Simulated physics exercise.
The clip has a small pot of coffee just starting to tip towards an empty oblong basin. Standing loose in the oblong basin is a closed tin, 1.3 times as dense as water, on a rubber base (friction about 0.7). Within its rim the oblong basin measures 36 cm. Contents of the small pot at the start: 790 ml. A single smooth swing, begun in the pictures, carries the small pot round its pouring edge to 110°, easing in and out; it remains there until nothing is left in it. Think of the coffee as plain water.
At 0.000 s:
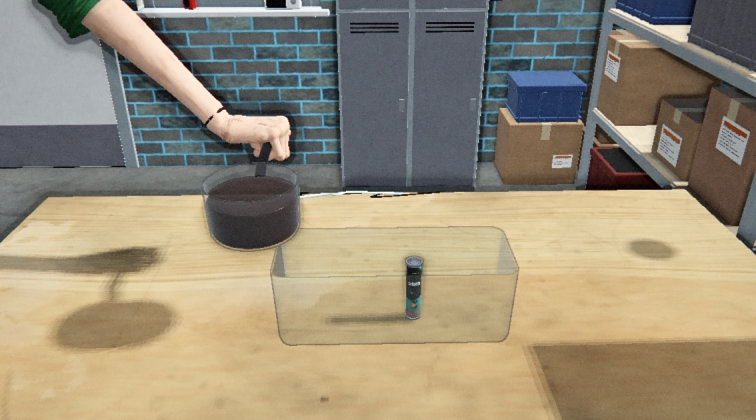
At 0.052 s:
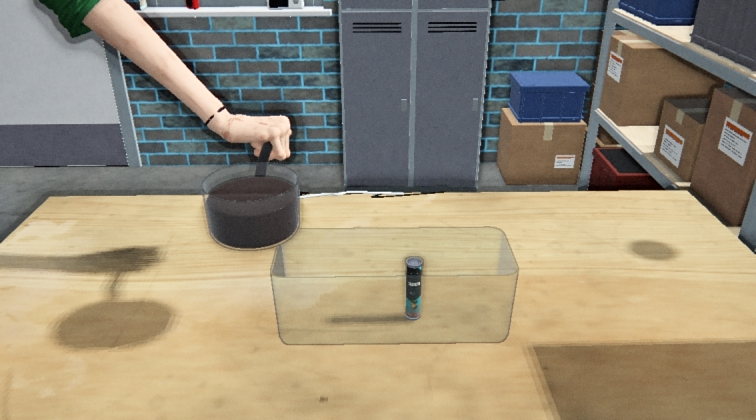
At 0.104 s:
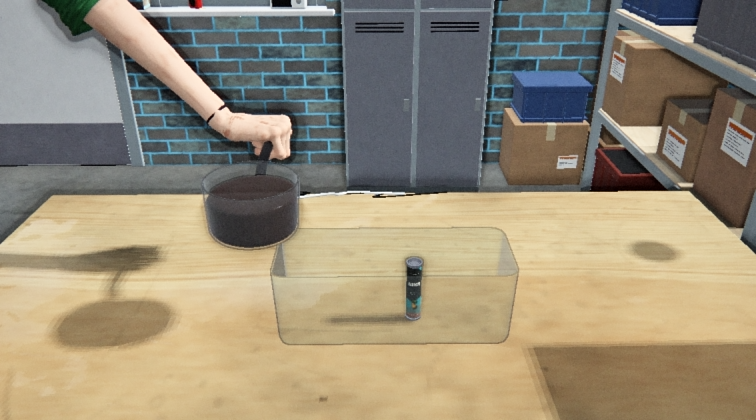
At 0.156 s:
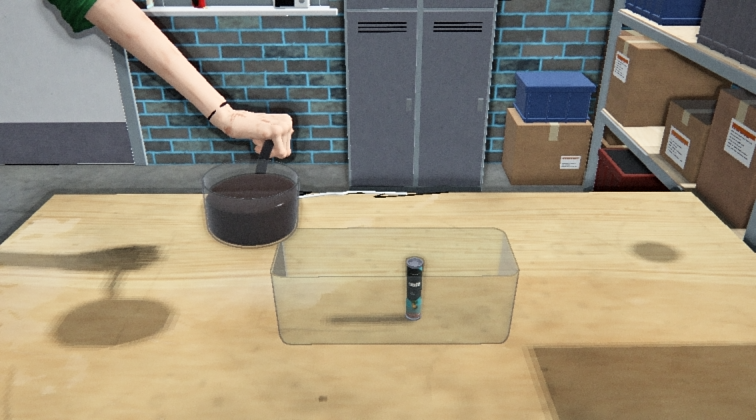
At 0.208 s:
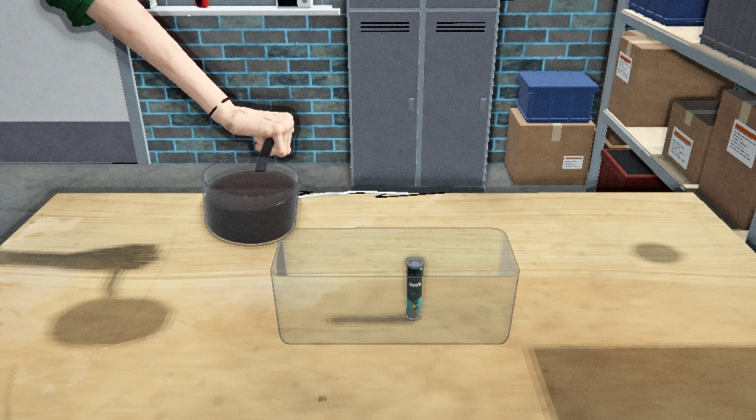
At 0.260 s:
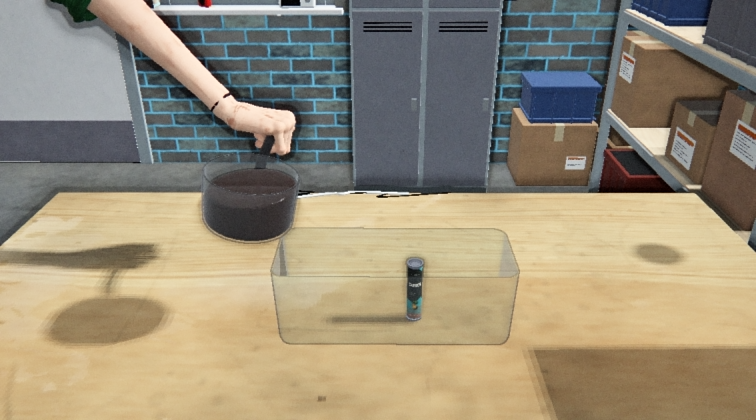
In a room with a brick wall, lockers and shelved boxes, a hand holds a small clear pot of dark coffee beside an empty, see-through oblong basin on a wooden table. The pot stays level at first, then leans slightly right, while the closed tin inside the basin stays still.
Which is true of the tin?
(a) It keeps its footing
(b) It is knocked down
Answer: A.
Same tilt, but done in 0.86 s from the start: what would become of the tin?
Tips over.
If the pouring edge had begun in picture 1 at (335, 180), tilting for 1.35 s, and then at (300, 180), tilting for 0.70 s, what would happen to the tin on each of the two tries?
The tin overturns the first time and overturns the second time.
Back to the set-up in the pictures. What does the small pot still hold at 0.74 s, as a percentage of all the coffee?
Portion remaining: Approx. 72 per cent.
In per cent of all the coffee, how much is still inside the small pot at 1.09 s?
I reckon near 14 per cent still sits there.
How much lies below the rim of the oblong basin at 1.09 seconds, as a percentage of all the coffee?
Around 68 in a hundred.
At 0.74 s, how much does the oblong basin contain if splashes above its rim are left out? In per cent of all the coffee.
4 %, more or less.
After 0.74 s the tilt is 63° and 72 per cent is still to pour; the tin stands where it began.
After 1.09 s the tilt is 100° and 14 per cent is still to pour; the tin stands where it began.
After 1.45 s the tilt is 110° and 0 per cent is still to pour; the tin stands where it began.
After 1.85 s the tilt is 110° and 0 per cent is still to pour; the tin stands where it began.
In the end the tin stands where it began.
